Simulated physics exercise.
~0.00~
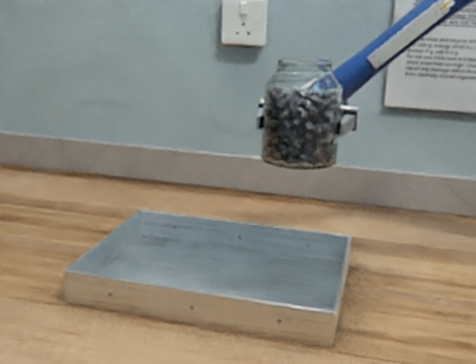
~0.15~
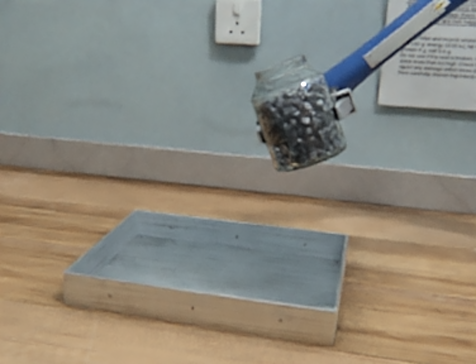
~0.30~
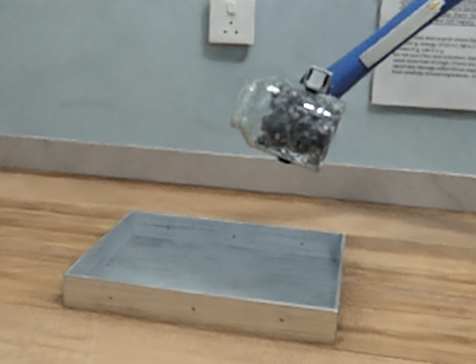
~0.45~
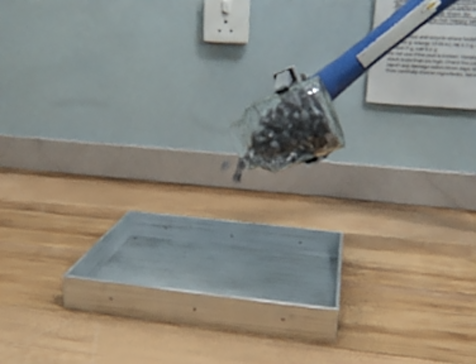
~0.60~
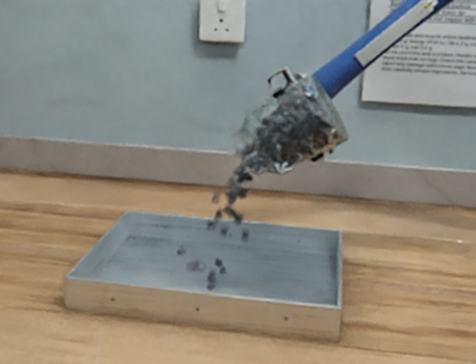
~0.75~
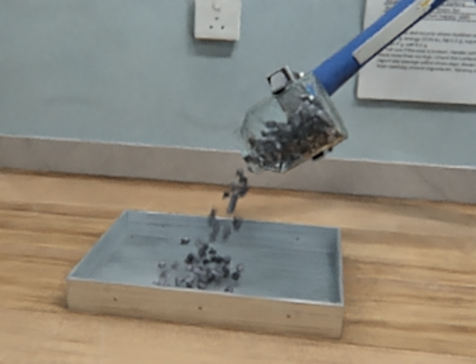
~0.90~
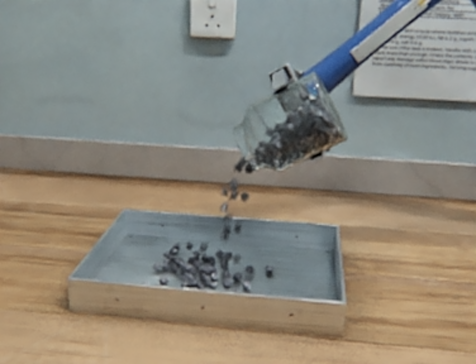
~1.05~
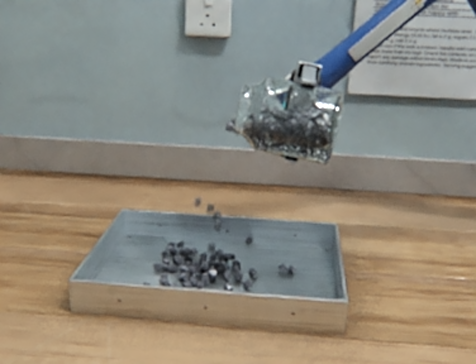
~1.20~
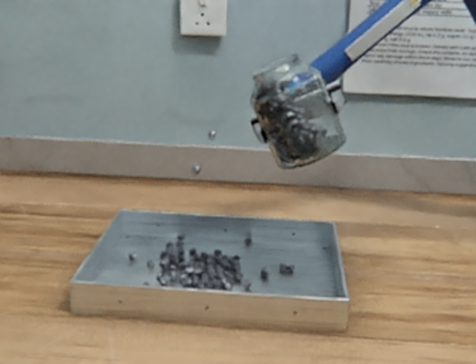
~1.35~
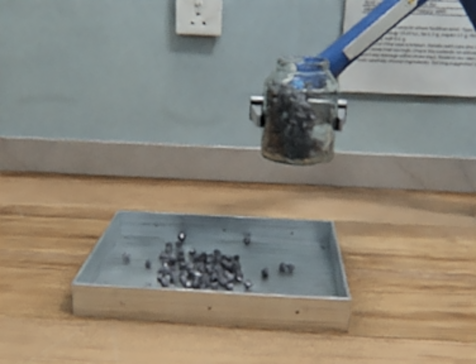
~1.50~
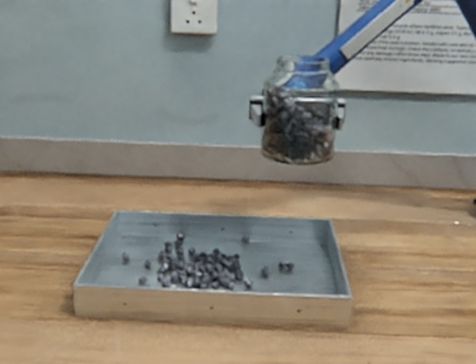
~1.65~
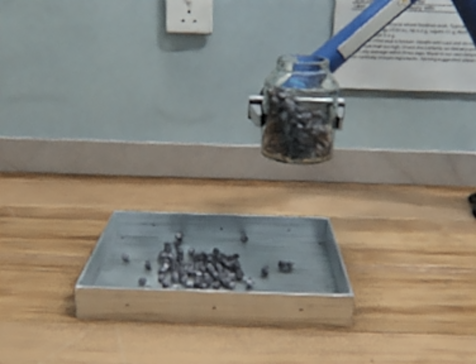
A blue robot arm tips a glass jar of small grey pebbles to the left above a shallow metal tray, spilling some into a loose heap, then turns it upright again, with most of the pebbles still inside the jar and the rest scattered in the tray.
